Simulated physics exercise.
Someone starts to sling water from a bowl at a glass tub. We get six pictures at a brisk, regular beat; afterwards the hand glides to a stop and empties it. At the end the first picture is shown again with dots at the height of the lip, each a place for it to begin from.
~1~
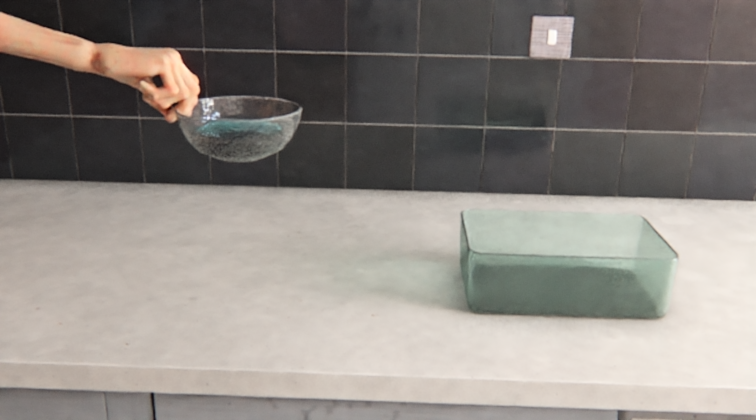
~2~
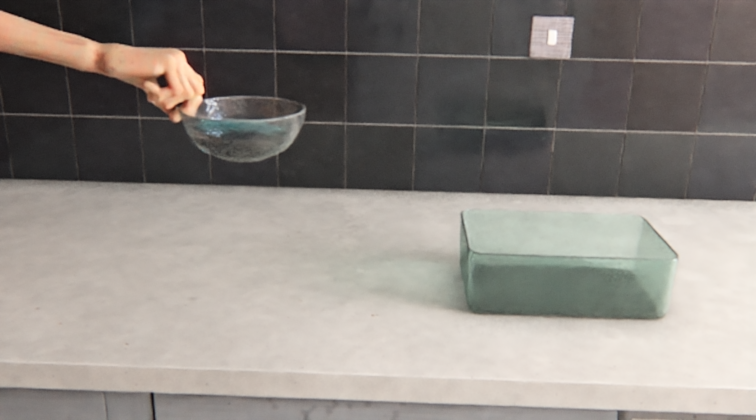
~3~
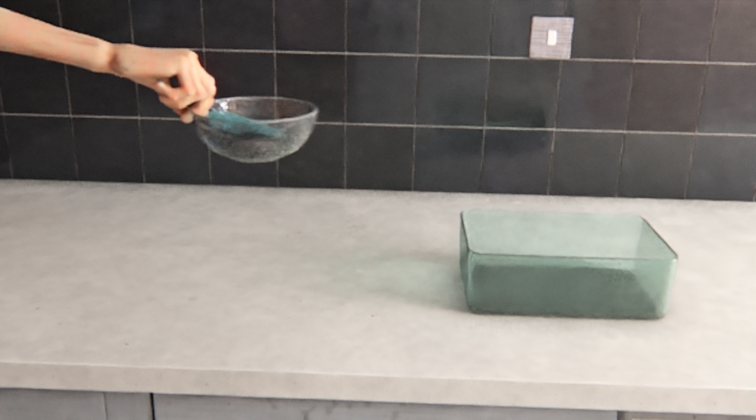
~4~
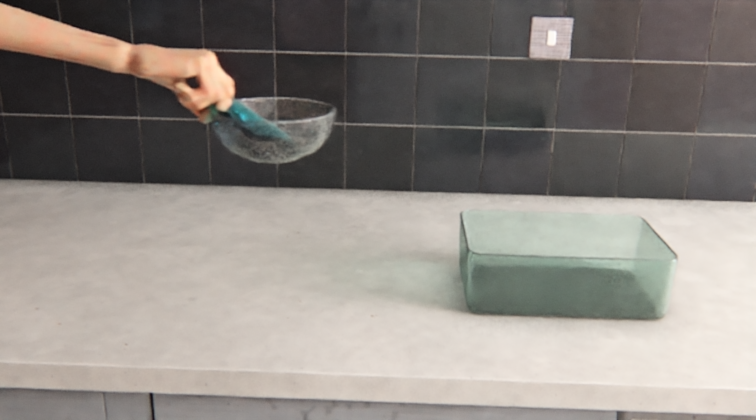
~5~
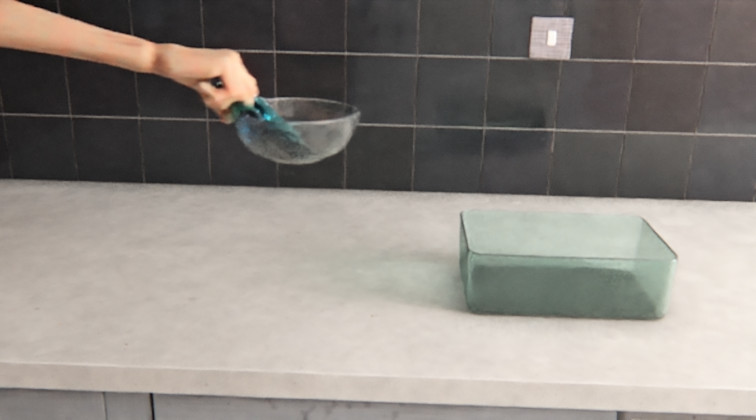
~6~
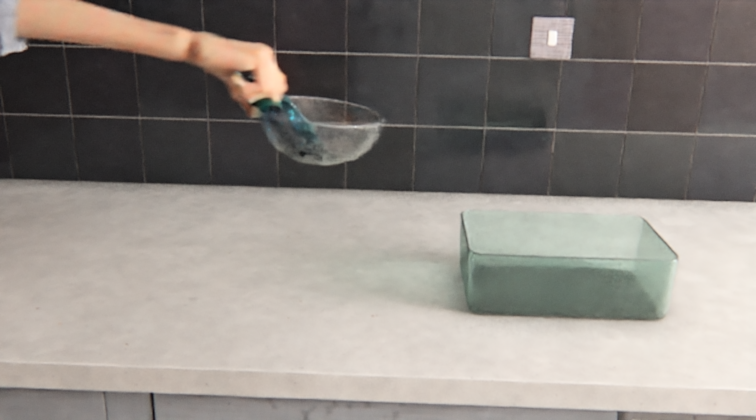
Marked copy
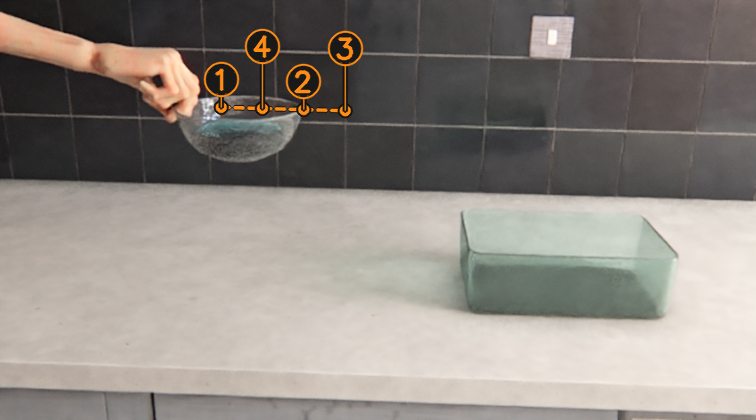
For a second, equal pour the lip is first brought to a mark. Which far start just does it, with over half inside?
Dot 3.
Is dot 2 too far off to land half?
Yes.
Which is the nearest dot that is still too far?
2.
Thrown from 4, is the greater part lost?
Yes, it does.
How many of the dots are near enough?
One of them.
In orange, 1 at (221, 107); 2 at (303, 109); 3 at (345, 110); 4 at (262, 108).
For dot 1, about 0 % lands in the tub, 98 % falls short.
For dot 2, about 27 % lands in the tub, 70 % falls short and 3 % goes beside or beyond.
For dot 3, about 63 % lands in the tub, 31 % falls short and 6 % goes beside or beyond.
For dot 4, about 6 % lands in the tub, 93 % falls short.
